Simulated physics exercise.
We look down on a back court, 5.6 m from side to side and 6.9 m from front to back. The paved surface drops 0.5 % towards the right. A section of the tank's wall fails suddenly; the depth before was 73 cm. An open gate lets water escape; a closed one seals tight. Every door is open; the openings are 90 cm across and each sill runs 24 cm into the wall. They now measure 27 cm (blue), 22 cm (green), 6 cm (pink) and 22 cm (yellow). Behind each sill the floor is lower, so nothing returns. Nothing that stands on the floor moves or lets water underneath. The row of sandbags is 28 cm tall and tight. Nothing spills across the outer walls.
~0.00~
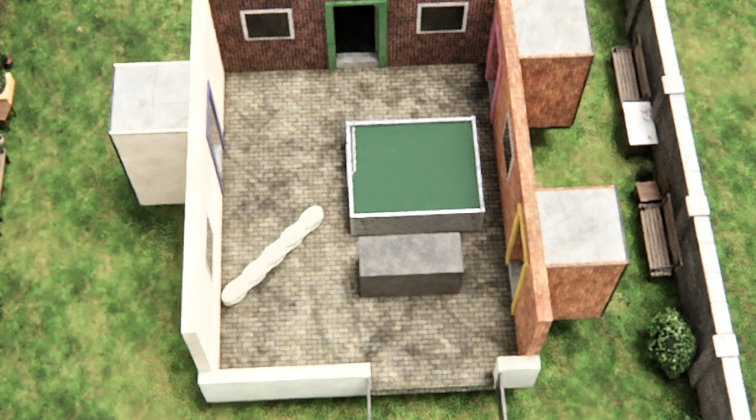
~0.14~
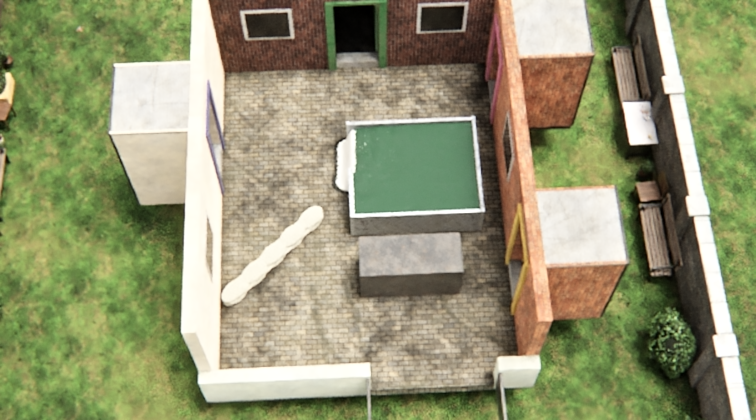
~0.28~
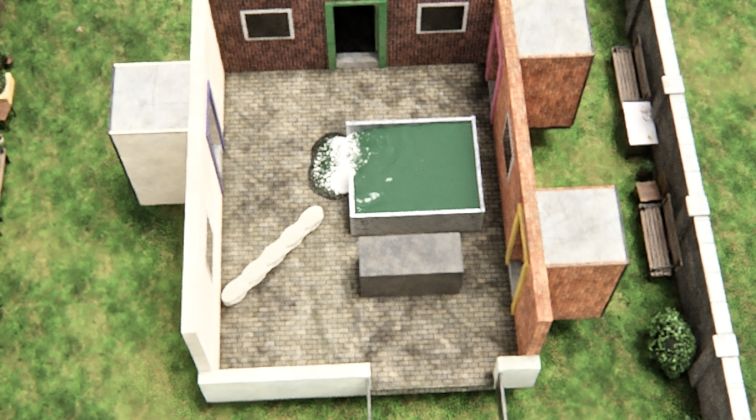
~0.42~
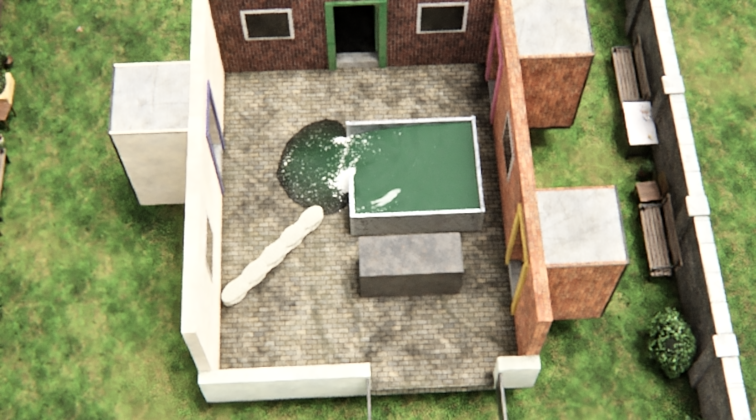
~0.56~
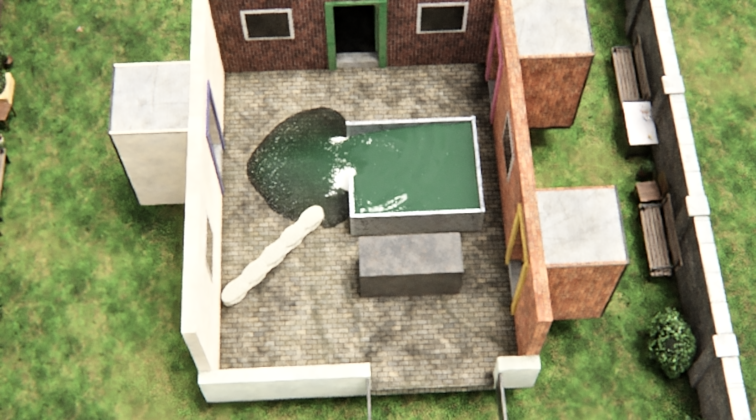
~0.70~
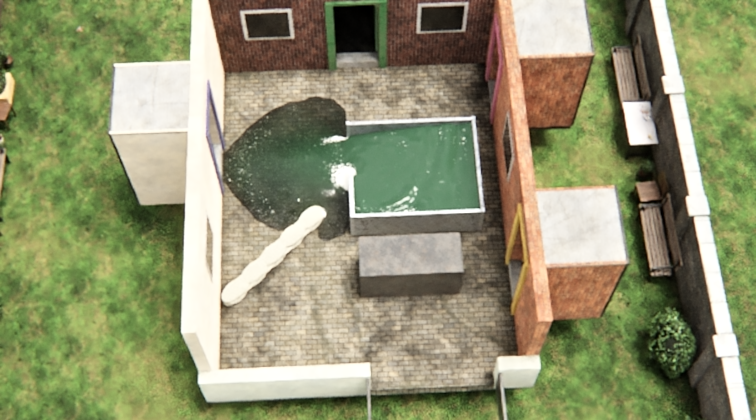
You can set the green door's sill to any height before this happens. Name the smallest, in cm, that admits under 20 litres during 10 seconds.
Close to 8 cm is just enough.
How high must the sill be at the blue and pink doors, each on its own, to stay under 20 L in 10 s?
Roughly 30 cm at blue and 17 cm at pink.
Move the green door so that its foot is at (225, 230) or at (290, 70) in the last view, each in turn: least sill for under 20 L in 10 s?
About 21 and 19 cm.
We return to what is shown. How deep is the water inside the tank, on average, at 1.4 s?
About 55 cm.
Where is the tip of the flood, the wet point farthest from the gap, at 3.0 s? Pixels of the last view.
At about (219, 384).
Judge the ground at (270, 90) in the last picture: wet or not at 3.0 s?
It is flooded.
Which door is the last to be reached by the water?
The yellow one.
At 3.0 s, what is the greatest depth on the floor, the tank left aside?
Roughly 38 cm.
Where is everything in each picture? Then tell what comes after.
The first picture shows the tank at (414, 168) is whole and still, 73 cm deep; the green door at (357, 40) is dry.
In the second picture, water pours out at (351, 161) and has run 0.3 m, to (336, 184); about 9 cm deep outside, 73 cm at the back.
In the third picture, the front is at (312, 177), 0.8 m from the gap at (351, 161); 0.9 m2 of floor is wet, 73 cm left at the back.
In the fourth picture, the gap is at (351, 162), the front 1.4 m out at (282, 179); the back of the tank holds 73 cm.
In the fifth picture, water pours out at (351, 161) and has run 2.0 m, to (253, 177); about 6 cm deep outside, 73 cm at the back.
In the sixth picture, the gap is at (351, 161), the front 2.6 m out at (223, 171); the back of the tank holds 72 cm; the green door at (357, 40), 2.4 m from the gap, is still 1.1 m from the nearest water.
After 1.4 s water covers 30 % of the floor, deepest (44 cm) near (347, 158); it has not reached the green door.
After 3.0 s water covers 35 % of the floor, deepest (38 cm) near (230, 285); 6 cm at the green door, 0 litres in over its 22 cm sill.
After 10.0 s water covers 90 % of the floor, deepest (18 cm) near (452, 66); 11 cm at the green door, 0 litres in over its 22 cm sill.
At the green door as built, the water arrived by 2.5 s and peaked near 13 cm at 8.8 s.
With a sill of 7 cm, 33 litres would have come in within the 10 s; with 9.5 cm, 10 litres. So under 20 litres takes about 8 cm.
